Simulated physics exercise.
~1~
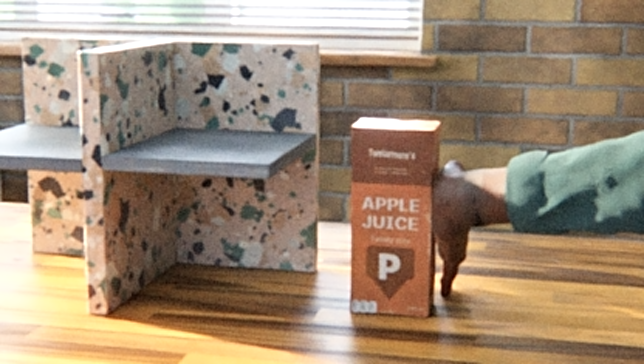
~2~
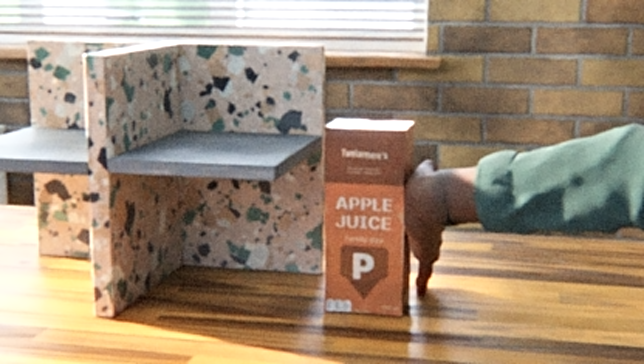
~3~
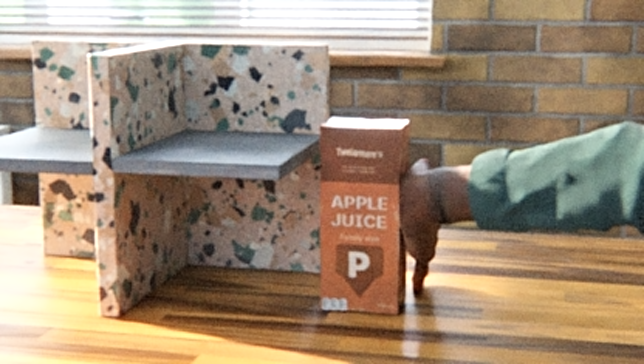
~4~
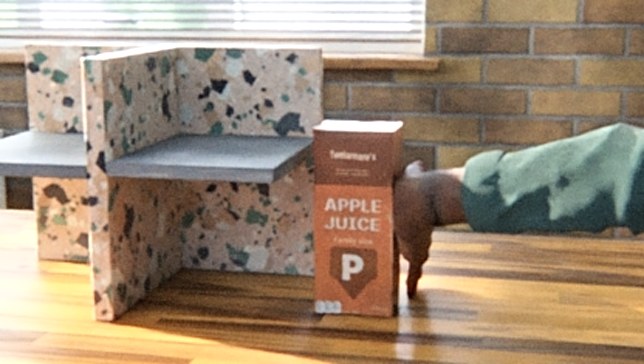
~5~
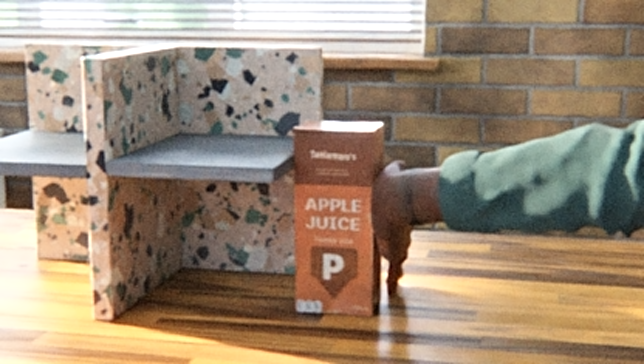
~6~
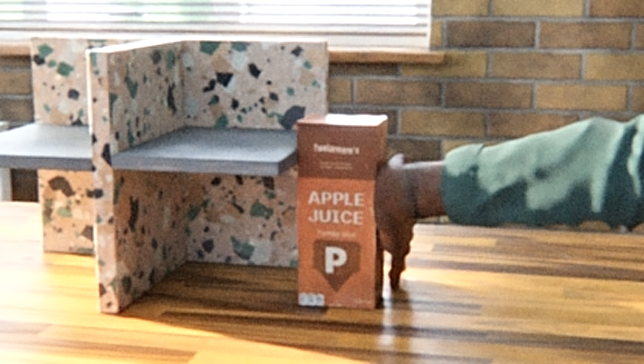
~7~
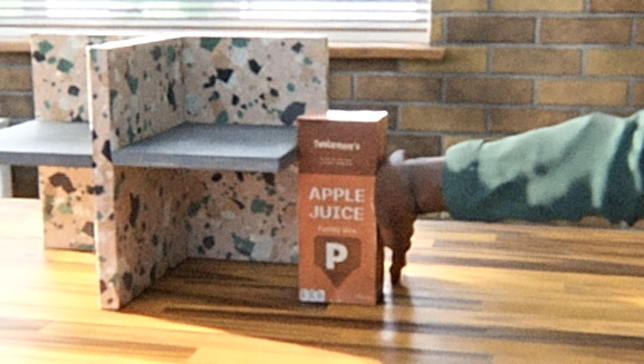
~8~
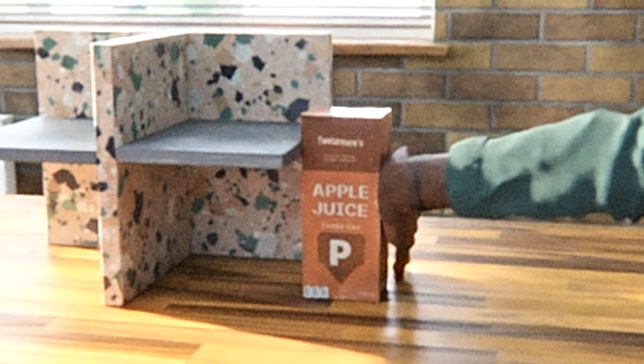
A hand in a green sleeve slid an upright orange carton of apple juice left across a wooden table toward a speckled rack with a gray shelf, and the carton came to rest at the shelf's edge, too tall to fit underneath.
